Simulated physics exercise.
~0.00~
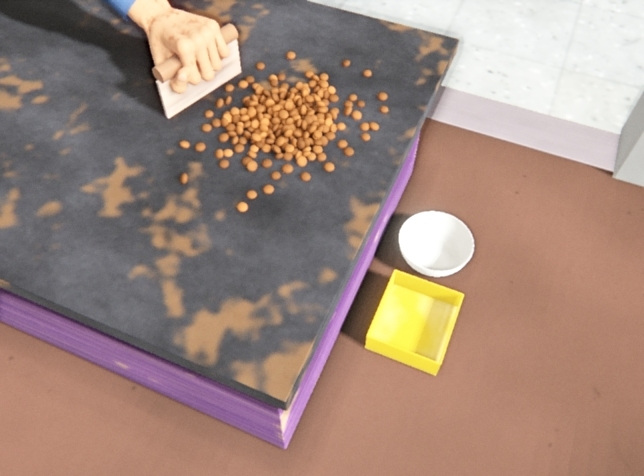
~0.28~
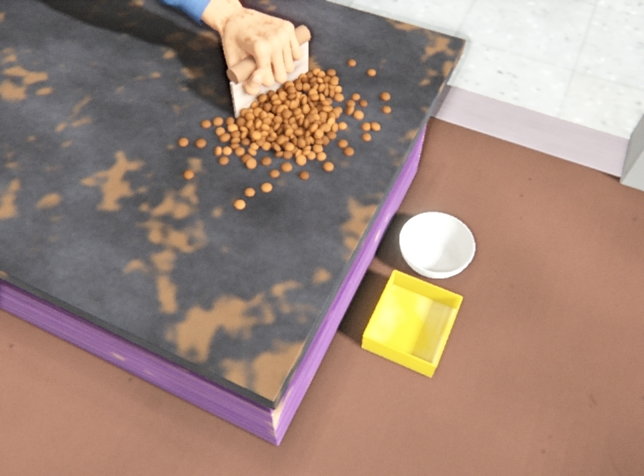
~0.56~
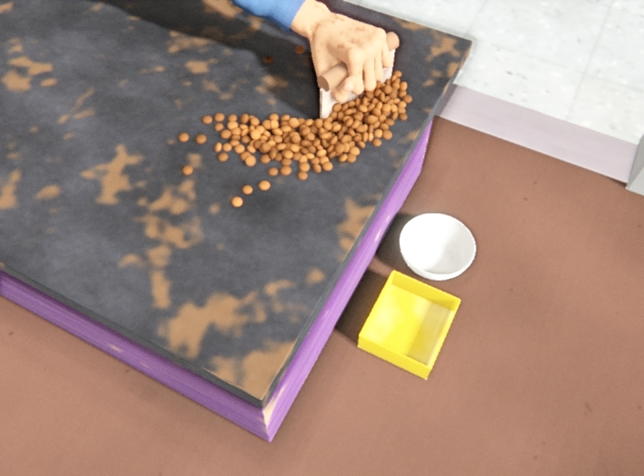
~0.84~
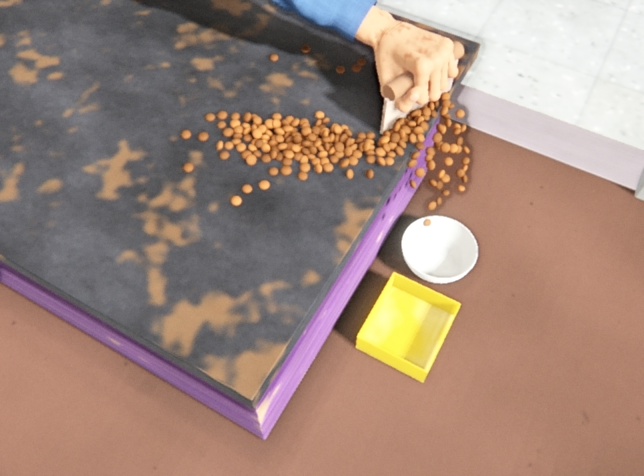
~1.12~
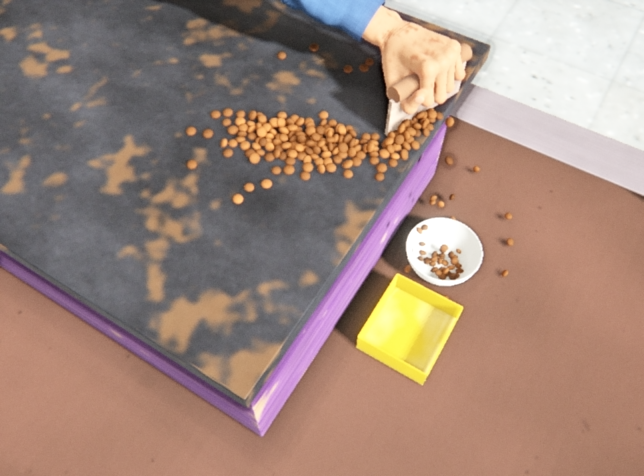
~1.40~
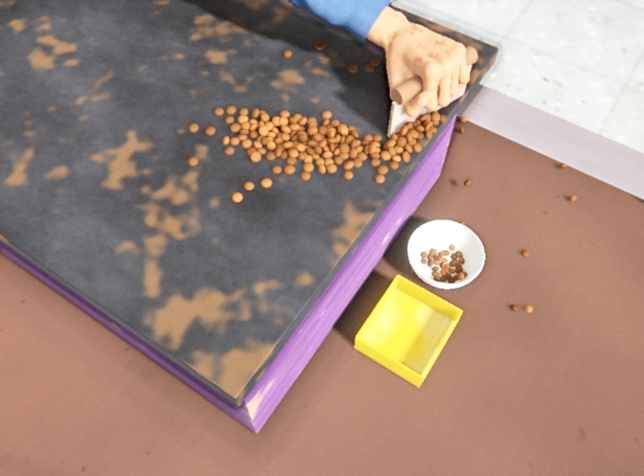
In the video, a hand pushes a scraper through a pile of brown kibble toward the right edge of a dark, worn slab and stops there; some pieces spill into the white bowl, a few scatter on the floor, the yellow tin stays empty, and most remain on top.
